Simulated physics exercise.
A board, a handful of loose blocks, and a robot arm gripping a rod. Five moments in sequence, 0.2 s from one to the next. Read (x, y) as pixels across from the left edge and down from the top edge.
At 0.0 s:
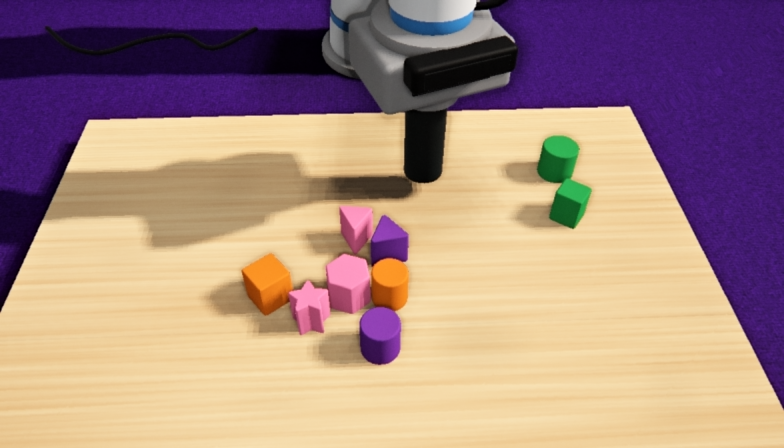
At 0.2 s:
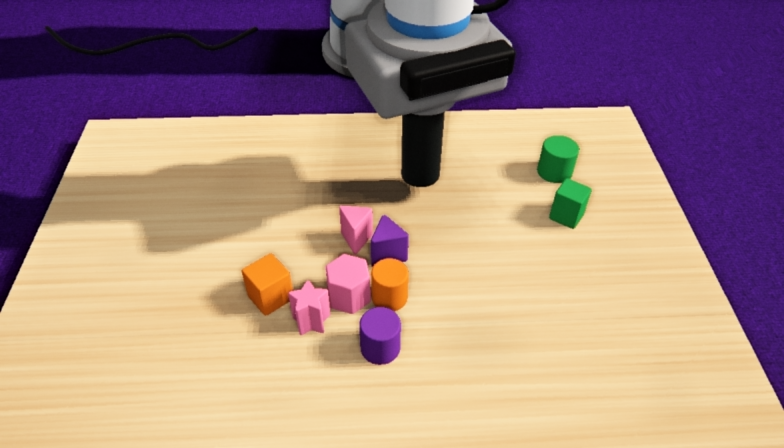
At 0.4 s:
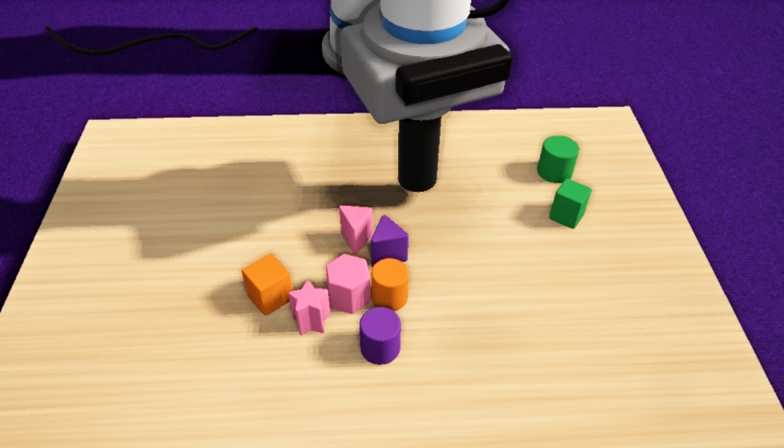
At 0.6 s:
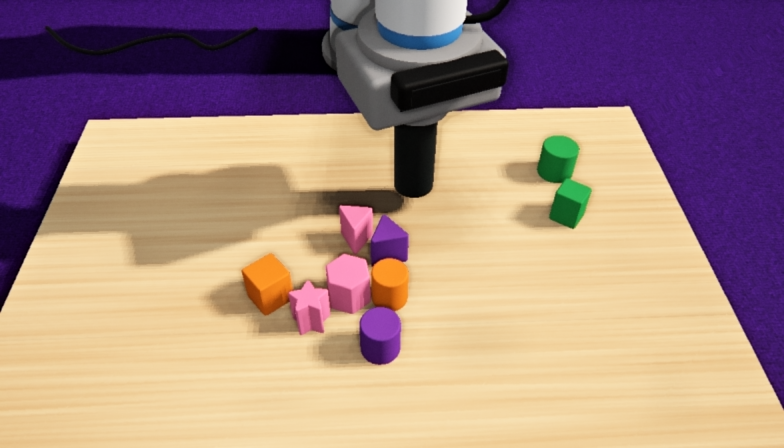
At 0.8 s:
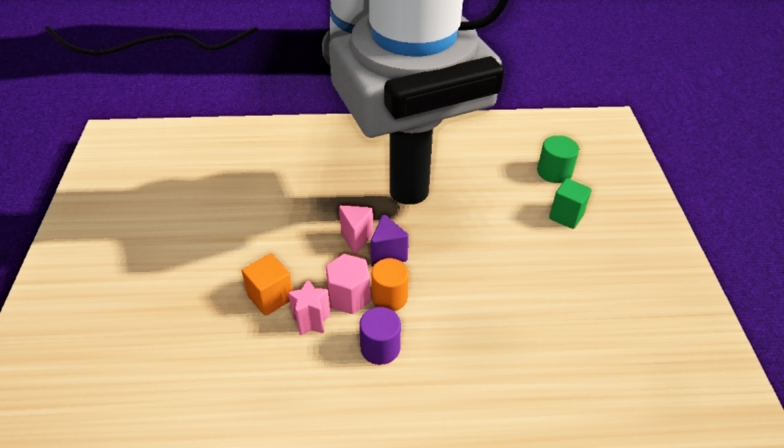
A robot arm holding a black rod upright moves slowly down and slightly left over a wooden board, its tip shifting a short way nearer a cluster of pink, purple and orange blocks. The blocks stay still throughout, as do two green ones on the right.
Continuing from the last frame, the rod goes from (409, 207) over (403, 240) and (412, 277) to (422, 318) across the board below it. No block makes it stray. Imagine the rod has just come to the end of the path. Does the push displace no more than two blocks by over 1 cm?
Yes, that is what happens.
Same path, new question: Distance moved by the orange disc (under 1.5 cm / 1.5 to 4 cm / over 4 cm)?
It gets moved 1.5 to 4 cm.
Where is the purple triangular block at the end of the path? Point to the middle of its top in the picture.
Roughly at (374, 248).
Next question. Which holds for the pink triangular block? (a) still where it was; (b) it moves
My answer is option a.
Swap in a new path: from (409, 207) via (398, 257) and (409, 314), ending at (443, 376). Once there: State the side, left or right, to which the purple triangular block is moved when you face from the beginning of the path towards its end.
The purple triangular block goes right.
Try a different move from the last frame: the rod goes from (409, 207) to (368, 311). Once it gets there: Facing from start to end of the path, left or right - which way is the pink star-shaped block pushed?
Over to the right.
What follows on the original path. One third of the way, rod (404, 226); purple triangular block (382, 235), turned 20° anticlockwise.
Two thirds of the way, rod (413, 262); purple triangular block (374, 248), turned 25° clockwise; orange disc (387, 276).
At the end, rod (423, 303); pink triangular block in place; purple disc (376, 328); purple triangular block (374, 248), turned 25° clockwise; orange disc (380, 295).
